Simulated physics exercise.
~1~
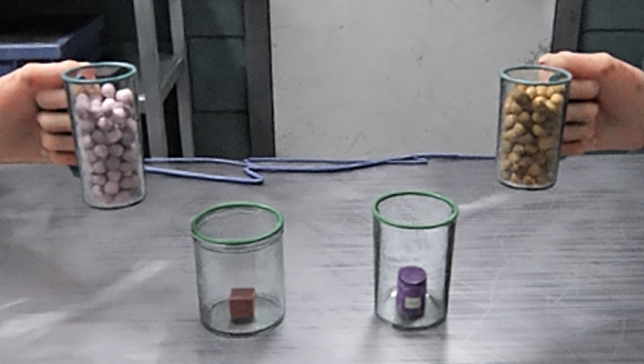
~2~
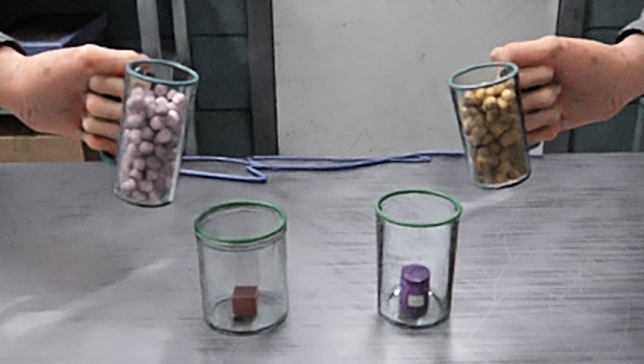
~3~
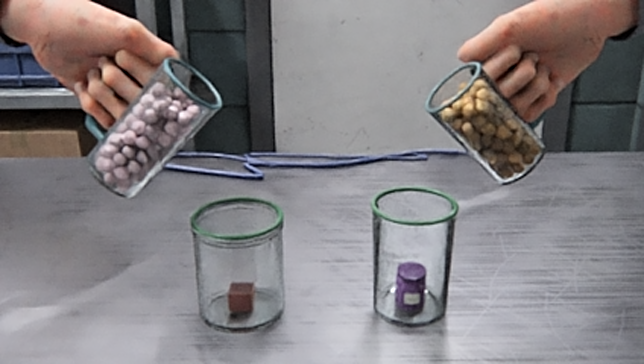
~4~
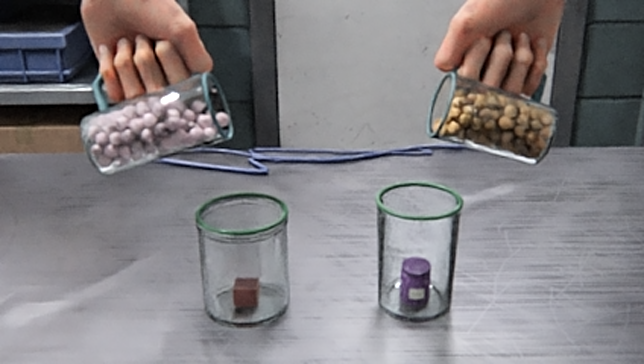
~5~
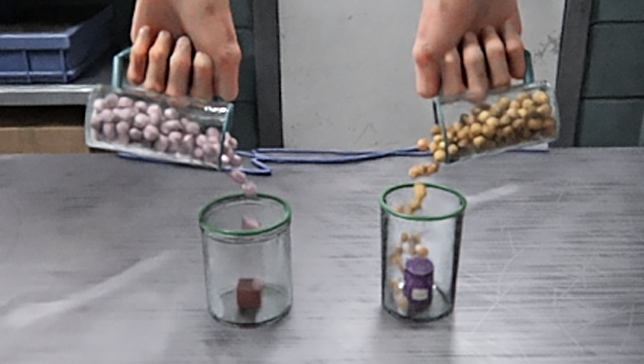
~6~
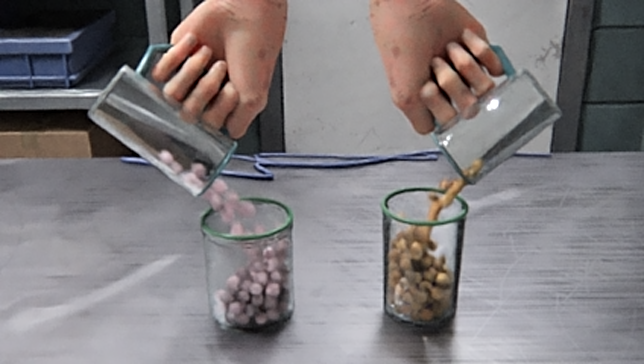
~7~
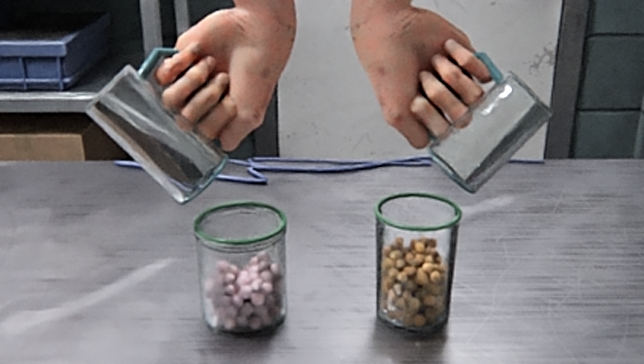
Two hands pour pink and tan pellets into two glass jars, burying the small objects.
